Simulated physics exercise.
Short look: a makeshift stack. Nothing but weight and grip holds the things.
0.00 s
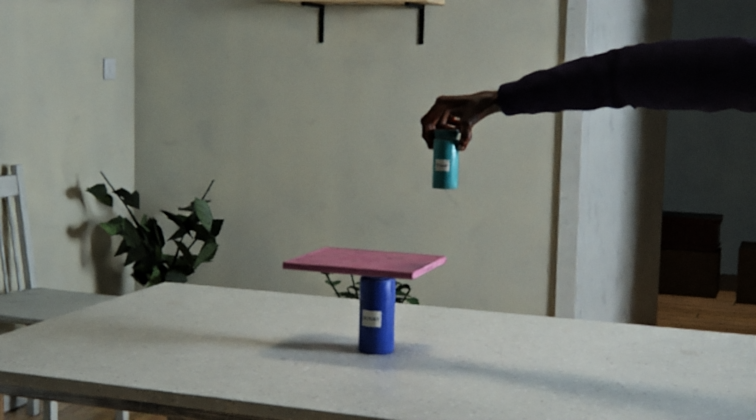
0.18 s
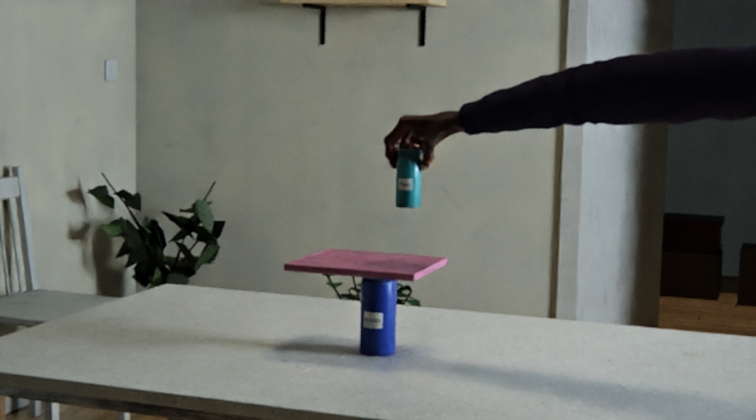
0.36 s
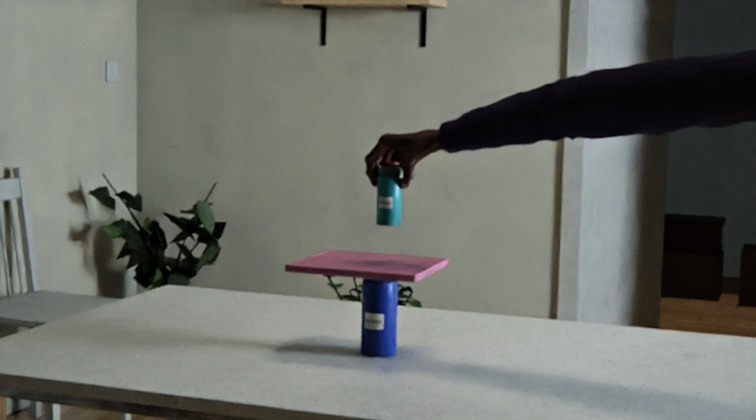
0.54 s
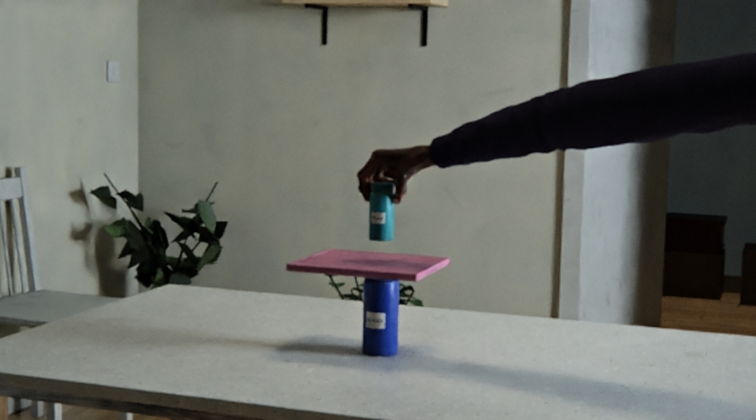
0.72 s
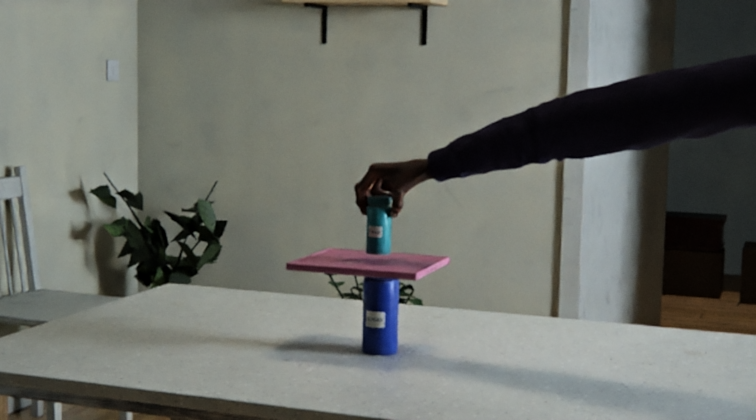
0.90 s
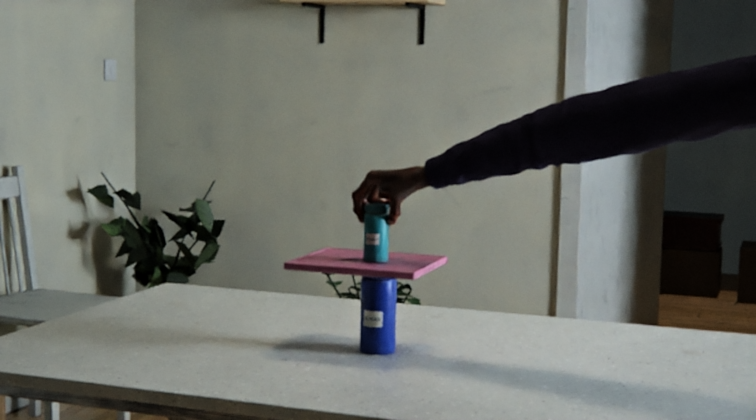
A hand reached in from the right holding a turquoise shaker, moved it left and down over a pink board resting on a blue jar, and set it on the board, still gripping it.
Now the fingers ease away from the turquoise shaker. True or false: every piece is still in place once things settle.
True.
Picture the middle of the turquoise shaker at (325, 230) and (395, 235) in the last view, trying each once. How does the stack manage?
Try one: The stack collapses; try two: The stack remains standing.
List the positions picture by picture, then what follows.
Still above its spot; turquoise shaker (446, 159); blue jar (377, 309), in the first frame.
Still above its spot; turquoise shaker (409, 178); blue jar (378, 311), in the second frame.
Still above its spot; turquoise shaker (389, 196); blue jar (379, 312), in the third frame.
Still above its spot; turquoise shaker (382, 211); blue jar (381, 311), in the fourth frame.
Still above its spot; turquoise shaker (379, 225); blue jar (381, 310), in the fifth frame.
Set down, still held; turquoise shaker (376, 232); blue jar (378, 309), in the sixth frame.
By 1.70 s, all is still.
By 2.60 s, turquoise shaker resting near (376, 233).
When it is over (3.5 s), all 3 as before. End places, in pixels of the last picture, turquoise shaker near (376, 233). The stack stays up.
